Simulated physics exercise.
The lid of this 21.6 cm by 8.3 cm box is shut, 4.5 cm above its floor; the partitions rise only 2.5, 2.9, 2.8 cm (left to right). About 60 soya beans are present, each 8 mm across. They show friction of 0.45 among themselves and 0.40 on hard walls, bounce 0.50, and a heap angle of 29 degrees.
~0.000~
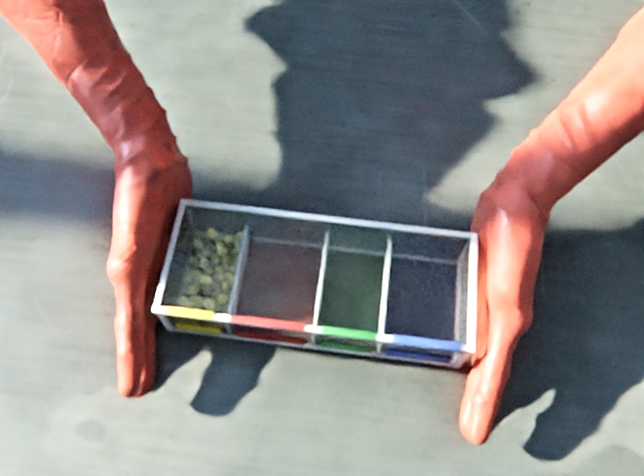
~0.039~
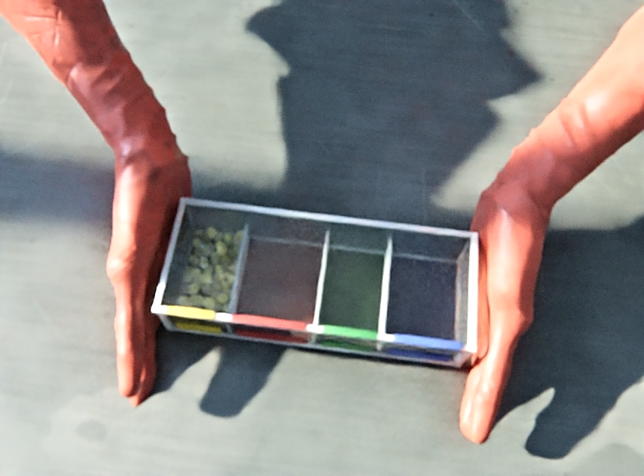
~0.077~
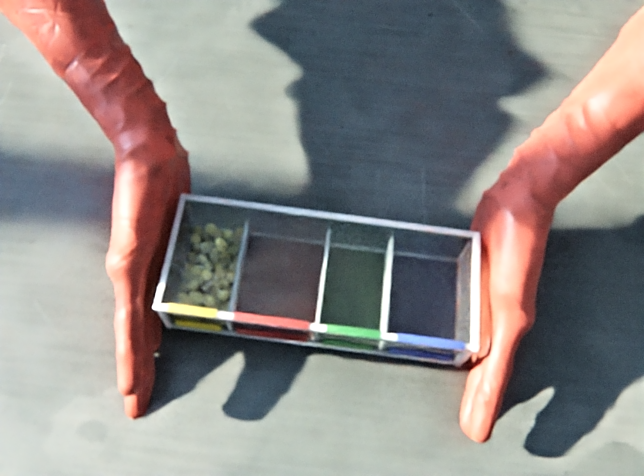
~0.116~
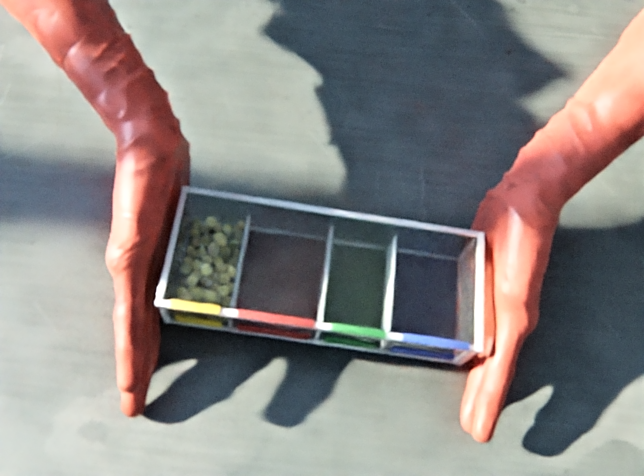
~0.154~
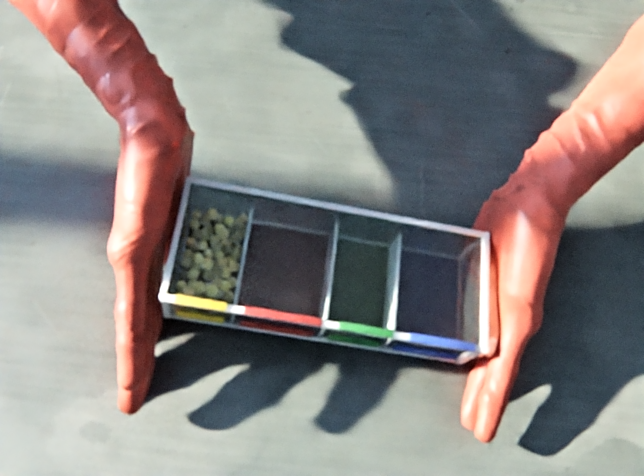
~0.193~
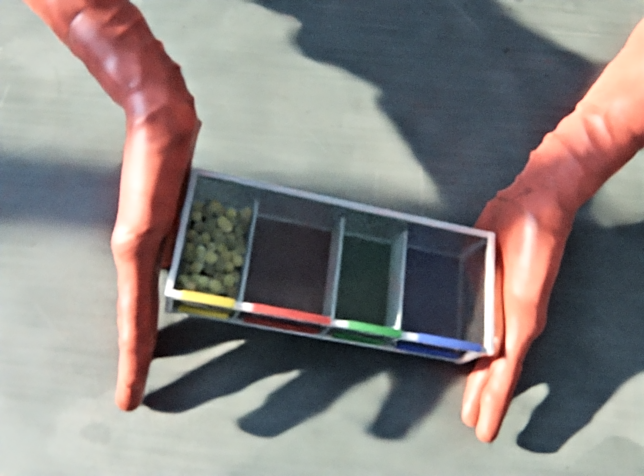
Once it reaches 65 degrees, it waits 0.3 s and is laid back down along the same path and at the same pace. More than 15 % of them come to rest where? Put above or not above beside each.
Red: Not above; blue: Not above; green: Not above; yellow: Above.
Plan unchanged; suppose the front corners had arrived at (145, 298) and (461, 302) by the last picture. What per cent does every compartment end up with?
That leaves red with 0 percent, blue with 0, green with 0 and yellow with 100 percent.
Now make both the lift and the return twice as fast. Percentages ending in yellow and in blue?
Result in per cent: Yellow 50; blue 10.
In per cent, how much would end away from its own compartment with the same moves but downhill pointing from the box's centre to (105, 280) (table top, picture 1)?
Roughly 0 % of the pieces.
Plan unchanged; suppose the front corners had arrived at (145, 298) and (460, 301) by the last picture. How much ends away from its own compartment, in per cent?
Near 0 %.
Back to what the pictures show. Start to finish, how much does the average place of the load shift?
I'd put the distance at roughly 1.0 cm.
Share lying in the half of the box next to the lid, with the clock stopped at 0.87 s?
Around 0 %.
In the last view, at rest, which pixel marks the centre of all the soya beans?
Est. centre at rest: (223, 282) px.
Then, at 0.87 s, tilt 65 degrees; red 5 %, yellow 95 %.
After 1.32 s, tilt 36 degrees; red 5 %, yellow 95 %.
Then, at 1.85 s, tilt 0 degrees; red 5 %, yellow 95 %.
At rest (2.2 s), red 5 %, blue 0 %, green 0 %, yellow 95 %.
